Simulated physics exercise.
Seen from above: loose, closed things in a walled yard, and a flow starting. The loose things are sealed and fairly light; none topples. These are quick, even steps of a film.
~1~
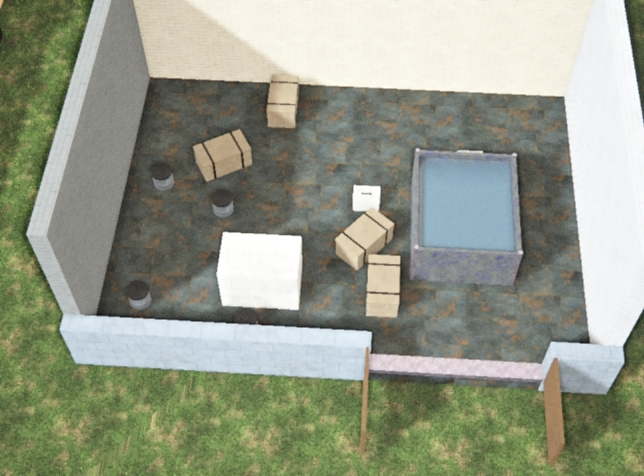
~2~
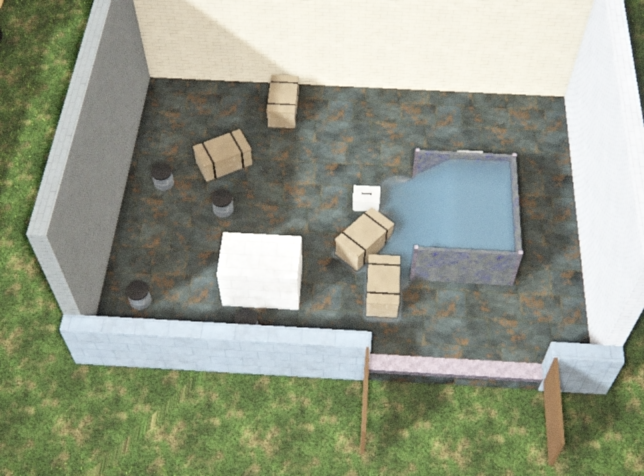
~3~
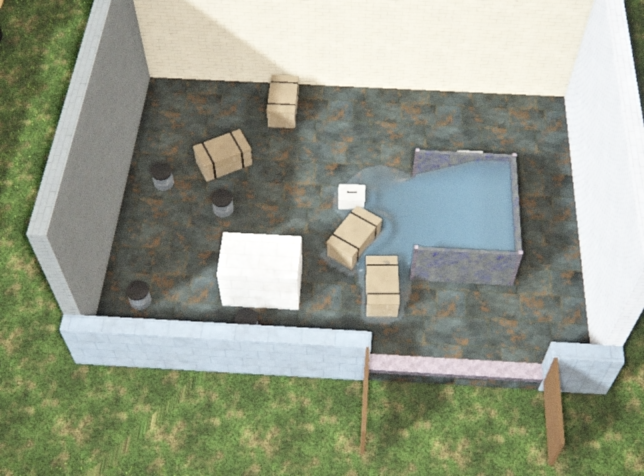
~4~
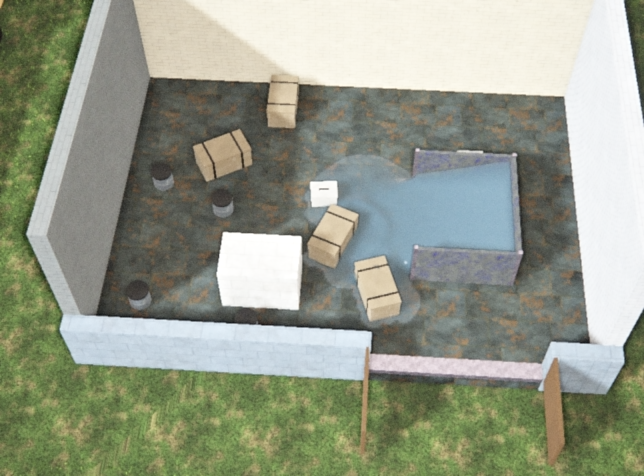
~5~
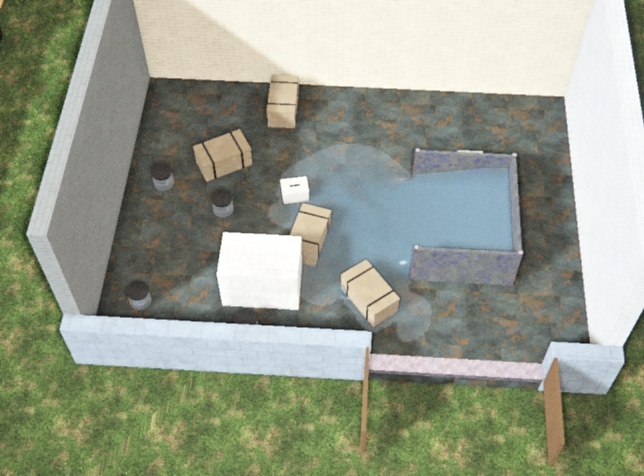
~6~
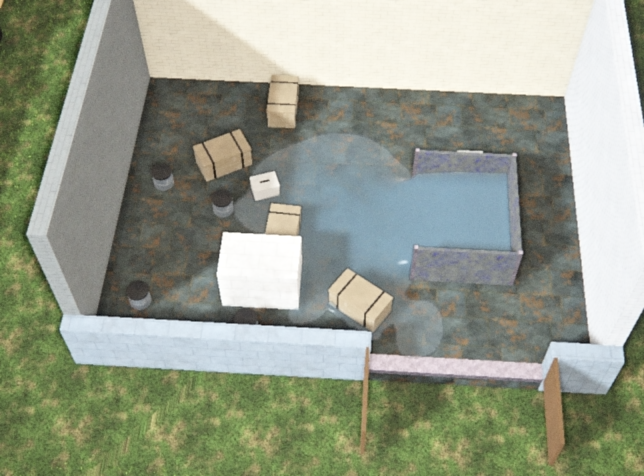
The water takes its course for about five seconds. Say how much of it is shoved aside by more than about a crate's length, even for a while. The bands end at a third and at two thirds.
It is two thirds or above.
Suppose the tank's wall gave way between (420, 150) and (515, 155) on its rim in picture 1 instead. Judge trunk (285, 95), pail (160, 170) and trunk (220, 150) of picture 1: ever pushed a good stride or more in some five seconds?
In turn: That far or more, swept aside, under that.
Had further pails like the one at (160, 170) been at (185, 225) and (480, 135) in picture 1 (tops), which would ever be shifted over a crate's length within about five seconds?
In turn: Yes, not that far.
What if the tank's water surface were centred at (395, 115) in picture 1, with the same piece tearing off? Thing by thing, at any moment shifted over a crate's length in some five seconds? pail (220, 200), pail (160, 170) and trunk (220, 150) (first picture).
In turn: Swept aside, that far or more, that far or more.
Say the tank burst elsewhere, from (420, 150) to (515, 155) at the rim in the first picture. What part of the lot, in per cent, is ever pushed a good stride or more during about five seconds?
I make it 30 per cent.
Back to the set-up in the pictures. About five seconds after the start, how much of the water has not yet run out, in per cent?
Close to 98 %.
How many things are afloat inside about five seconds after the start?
That makes 8.
A moment on, 3 of 10 are well off their spots; 1 afloat.
Next, 7 of 10 are well off their spots; 5 afloat.
Later, 9 of 10 are well off their spots; 8 afloat.
In the end, 9 of 10 are well off their spots, and 9 have been at some point; 8 afloat.
